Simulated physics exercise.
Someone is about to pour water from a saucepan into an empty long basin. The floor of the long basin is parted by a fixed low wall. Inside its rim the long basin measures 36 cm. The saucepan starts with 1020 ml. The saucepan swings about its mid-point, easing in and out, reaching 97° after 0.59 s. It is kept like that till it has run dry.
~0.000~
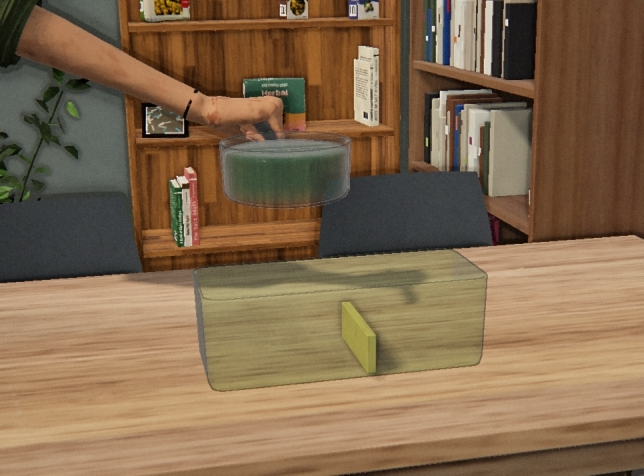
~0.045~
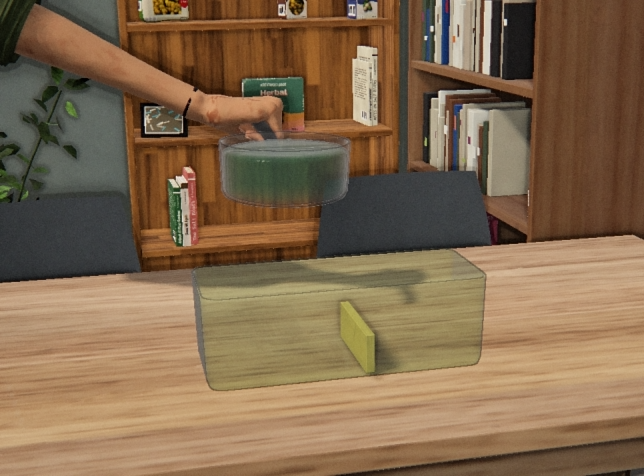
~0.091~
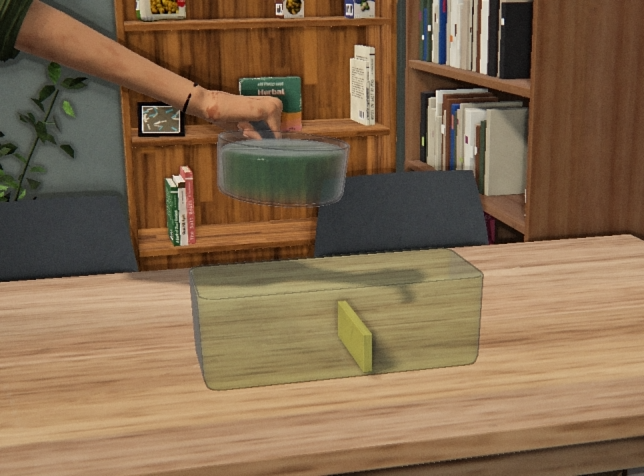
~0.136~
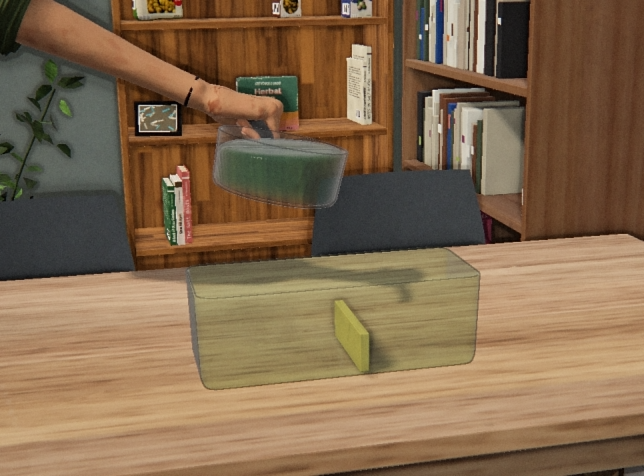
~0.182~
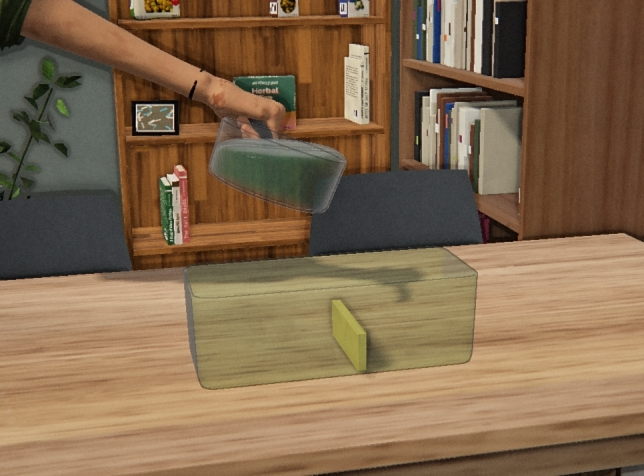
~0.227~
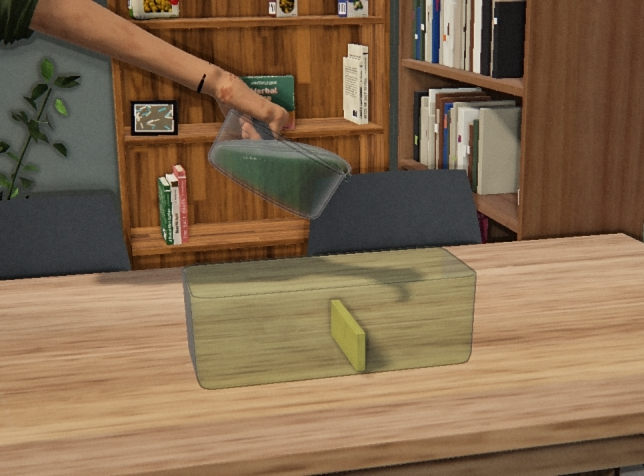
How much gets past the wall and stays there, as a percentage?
Roughly 70 per cent is past the wall.
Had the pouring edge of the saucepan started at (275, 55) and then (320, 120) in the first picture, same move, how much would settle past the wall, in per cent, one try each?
First 30, then 55 per cent.
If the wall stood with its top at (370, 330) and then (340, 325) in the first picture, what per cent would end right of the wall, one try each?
First 45, then 80 per cent.
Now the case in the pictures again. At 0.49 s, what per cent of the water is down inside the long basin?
About 32 per cent.
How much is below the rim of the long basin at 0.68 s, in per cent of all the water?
About 80 per cent.
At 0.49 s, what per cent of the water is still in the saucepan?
Near 22 in a hundred.
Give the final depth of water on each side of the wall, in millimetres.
Some 10 mm on the left and 36 mm on the right.
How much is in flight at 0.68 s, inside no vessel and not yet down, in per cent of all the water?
Near 14 in a hundred.
By 0.49 s the tilt is 90° and 22 per cent is still to pour, 0 is left of the wall and 32 right of it.
By 0.68 s the tilt is 97° and 6 per cent is still to pour, 12 is left of the wall and 67 right of it.
By 0.87 s the tilt is 97° and 1 per cent is still to pour, 21 is left of the wall and 73 right of it.
By 1.09 s the tilt is 97° and 0 per cent is still to pour, 23 is left of the wall and 71 right of it.
At rest 25 per cent lies left of the wall, 70 right of it and 5 outside.
